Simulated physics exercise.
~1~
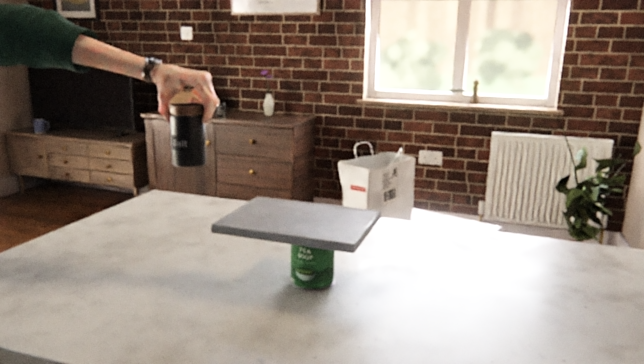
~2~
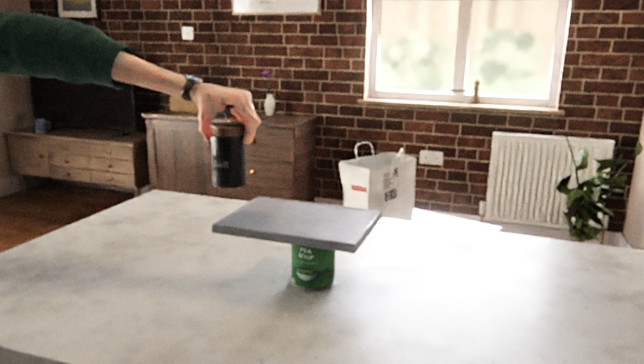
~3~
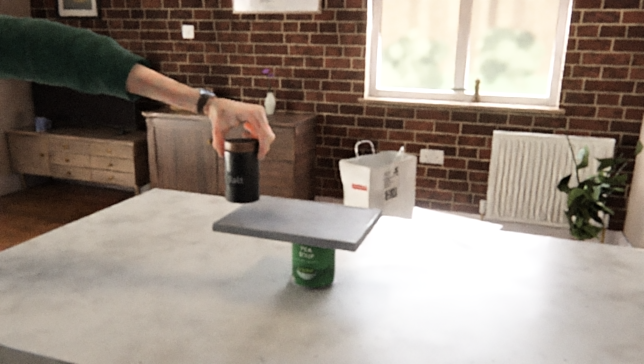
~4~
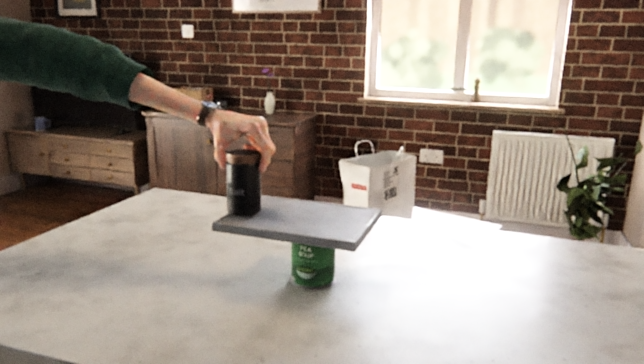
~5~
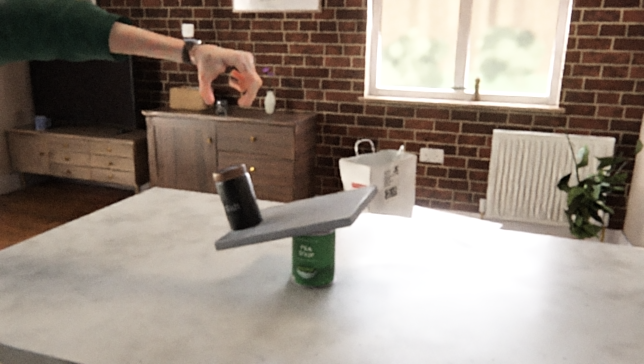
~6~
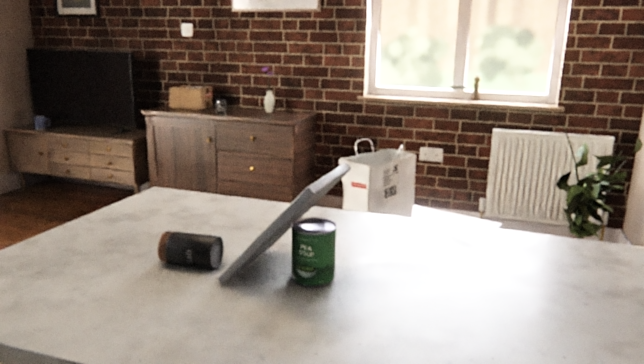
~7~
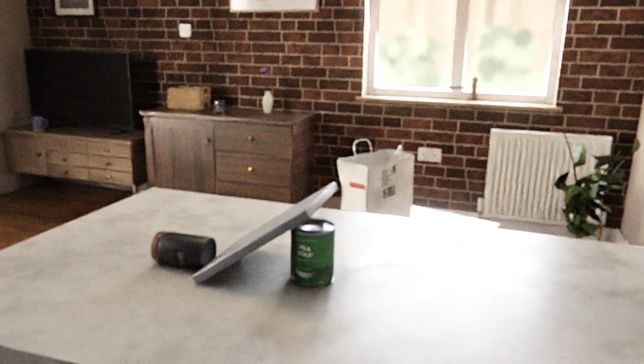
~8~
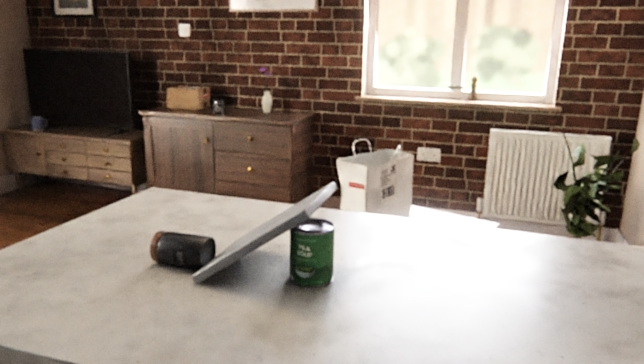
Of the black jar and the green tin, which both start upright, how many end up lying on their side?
Just one of them ends up on its side, the black jar. The green tin is still standing.
